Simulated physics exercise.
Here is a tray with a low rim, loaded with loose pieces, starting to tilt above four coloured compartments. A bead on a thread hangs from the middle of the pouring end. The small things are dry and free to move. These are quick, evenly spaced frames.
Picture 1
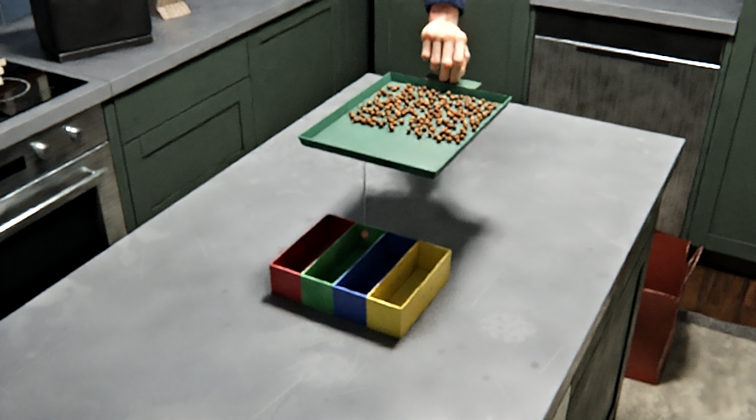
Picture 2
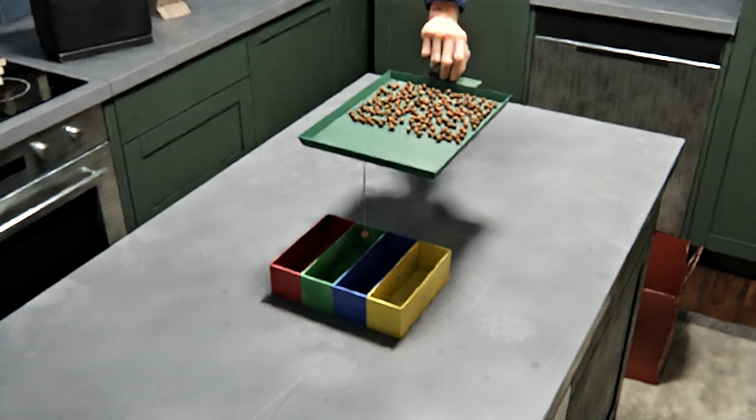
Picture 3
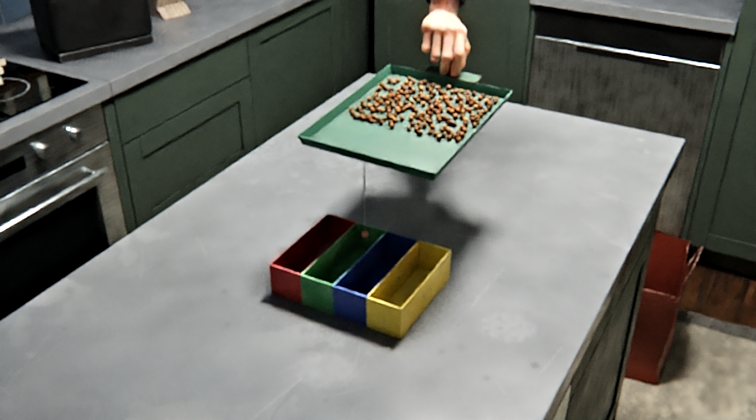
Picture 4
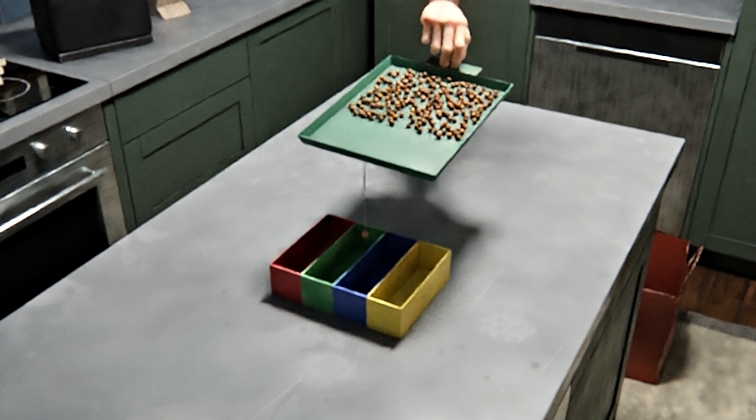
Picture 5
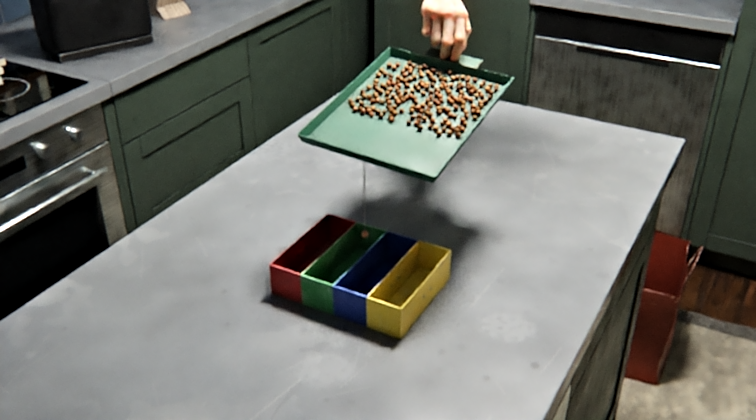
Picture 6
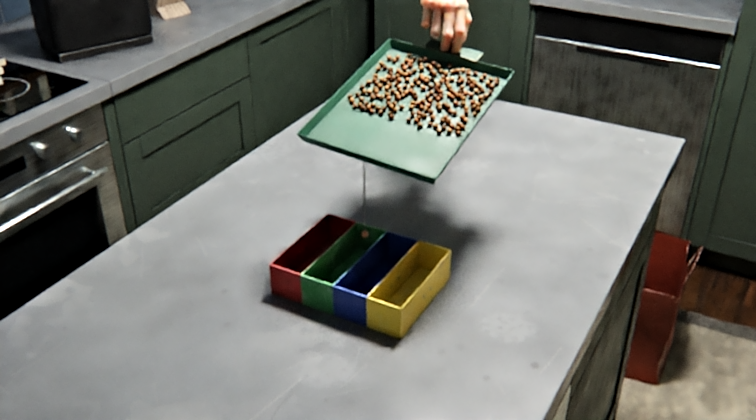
A hand reaches in at the top of a kitchen with dark green cabinets, seen from above at an angle, holding a green tray over a grey countertop. Brown cereal balls cover the tray's far half, and a bead hangs on a thread above joined red, green, blue and yellow compartments. The hand gradually raises the tray's far end, tilting it slightly toward the near right corner, while the camera stays still.
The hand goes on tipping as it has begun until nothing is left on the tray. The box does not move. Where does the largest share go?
It favours the yellow compartment.
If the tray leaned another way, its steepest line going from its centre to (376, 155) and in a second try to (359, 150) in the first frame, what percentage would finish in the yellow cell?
Near 20 % and 0 %.
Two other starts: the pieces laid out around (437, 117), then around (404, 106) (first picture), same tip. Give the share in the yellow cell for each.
About 60 and 60 per cent.
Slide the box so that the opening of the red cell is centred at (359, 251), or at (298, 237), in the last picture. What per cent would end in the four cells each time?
First some 100, then 50 per cent.
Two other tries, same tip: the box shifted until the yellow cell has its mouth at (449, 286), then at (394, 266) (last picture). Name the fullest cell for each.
One: The blue one. Two: The yellow one.
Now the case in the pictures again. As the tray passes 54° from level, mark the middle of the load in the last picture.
Roughly at (413, 172).
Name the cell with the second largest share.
Next in line is blue.
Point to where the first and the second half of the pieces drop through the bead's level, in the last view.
Around (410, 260) and then (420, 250).
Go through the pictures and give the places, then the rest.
In the first frame, corners of the pouring end at (302, 136) and (434, 169), level; middle of the load at (431, 112), cereal balls; bead on its thread at (365, 234); red cell at (286, 281); green cell at (318, 292); blue cell at (350, 303); yellow cell at (384, 315).
In the second frame, corners of the pouring end at (302, 136) and (433, 170), level; middle of the load at (431, 111).
In the third frame, corners of the pouring end at (302, 135) and (433, 171), tipped barely, lowest at the right corner; middle of the load at (431, 108).
In the fourth frame, corners of the pouring end at (302, 134) and (433, 172), tipped a little, lowest at the right corner; middle of the load at (431, 103).
In the fifth frame, corners of the pouring end at (302, 133) and (433, 174), tipped a little, lowest at the right corner; middle of the load at (431, 98).
In the sixth frame, corners of the pouring end at (301, 132) and (433, 175), tipped a little, lowest at the right corner; middle of the load at (431, 93); red cell at (286, 281); green cell at (318, 292); blue cell at (350, 303); yellow cell at (384, 315).
Soon, tray tipped steeply; most on the tray; a small part in the yellow cell; a small part in the blue cell; a small part falling or outside the box.
A while on, tray tipped right over; about half on the tray; about a quarter in the yellow cell; a small part in the blue cell; a stray few in the green cell; about a quarter falling or outside the box.
Towards the end, tray tipped past a quarter turn; about two thirds in the yellow cell; about a quarter in the blue cell; a stray few in the green cell; a small part falling or outside the box.
Finally, tray tipped past a quarter turn; about two thirds in the yellow cell; about a quarter in the blue cell; a stray few in the green cell; none in the red cell; a small part outside the box.
